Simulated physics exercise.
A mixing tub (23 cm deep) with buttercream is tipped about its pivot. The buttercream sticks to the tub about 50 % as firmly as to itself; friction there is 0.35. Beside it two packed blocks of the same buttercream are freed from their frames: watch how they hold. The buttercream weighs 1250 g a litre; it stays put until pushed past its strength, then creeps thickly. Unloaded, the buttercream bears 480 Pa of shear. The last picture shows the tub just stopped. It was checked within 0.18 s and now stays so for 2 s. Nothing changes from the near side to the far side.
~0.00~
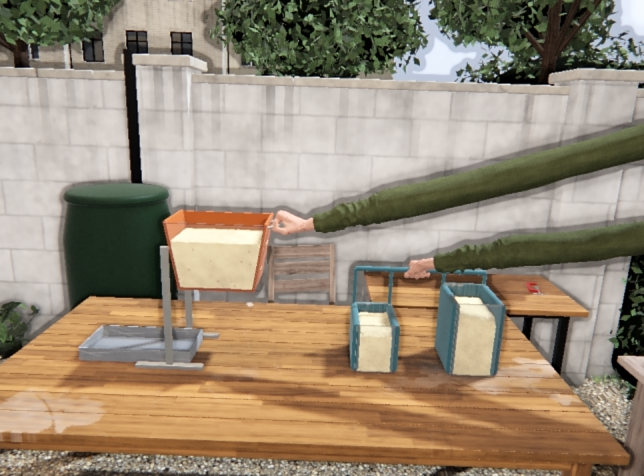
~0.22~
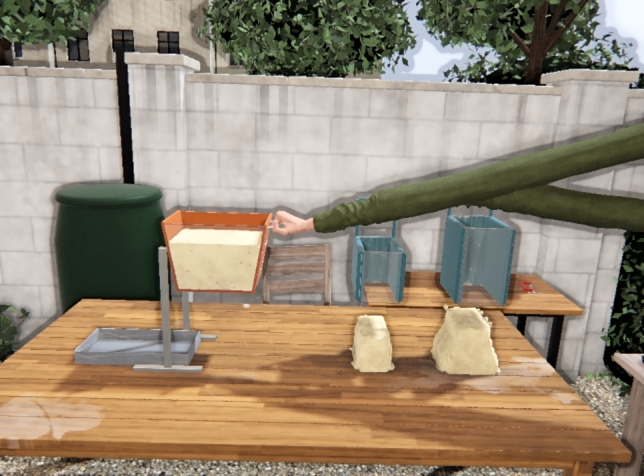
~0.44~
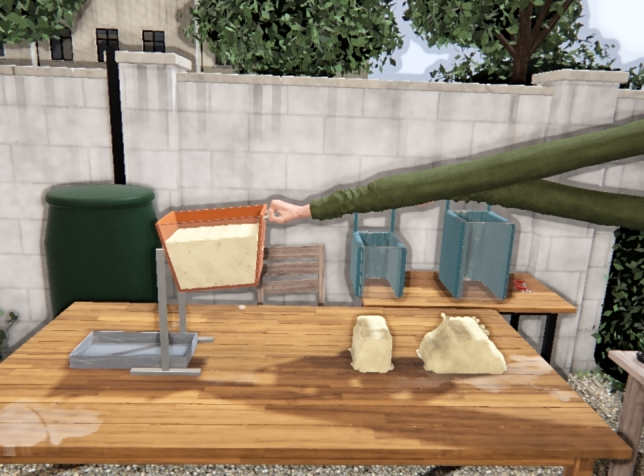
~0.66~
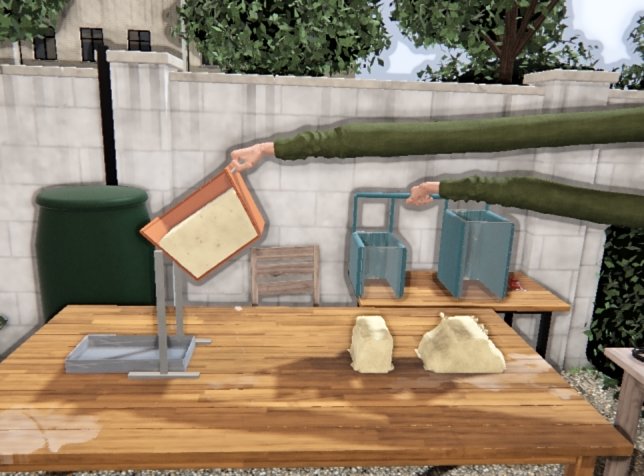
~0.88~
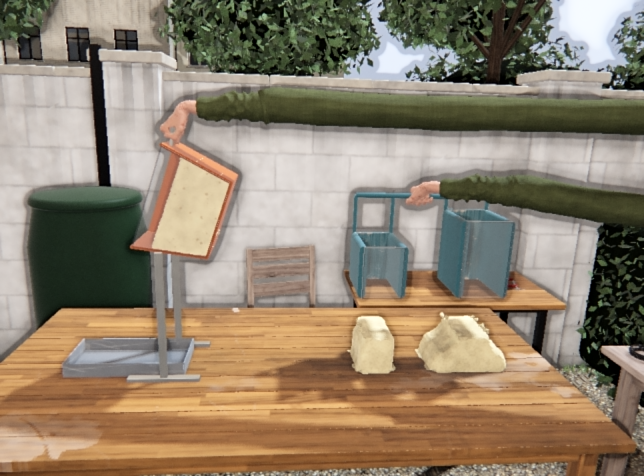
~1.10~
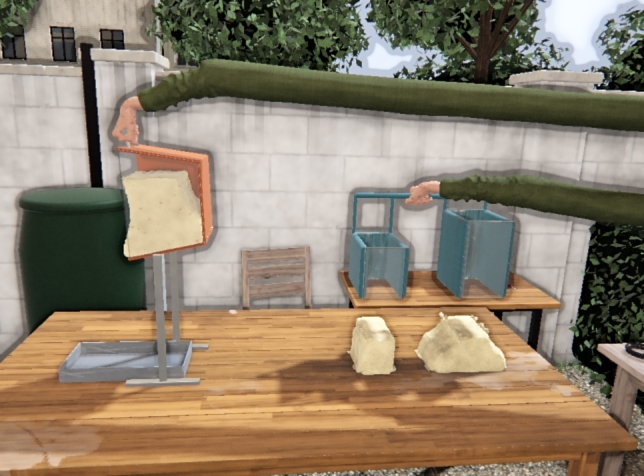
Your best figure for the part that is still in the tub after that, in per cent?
It comes to some 0 %.
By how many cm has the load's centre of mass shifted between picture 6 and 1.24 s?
Some 11 cm.
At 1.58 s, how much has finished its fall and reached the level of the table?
About 65 %.
By 1.24 s, the tub is at 92 degrees and holds 59 %.
By 1.41 s, the tub is at 92 degrees and holds 32 %.
By 1.58 s, the tub is at 92 degrees and holds 23 %.
By 1.75 s, the tub is at 92 degrees and holds 11 %.
By 3.10 s, at the end, the tub is at 92 degrees and holds 0 %.
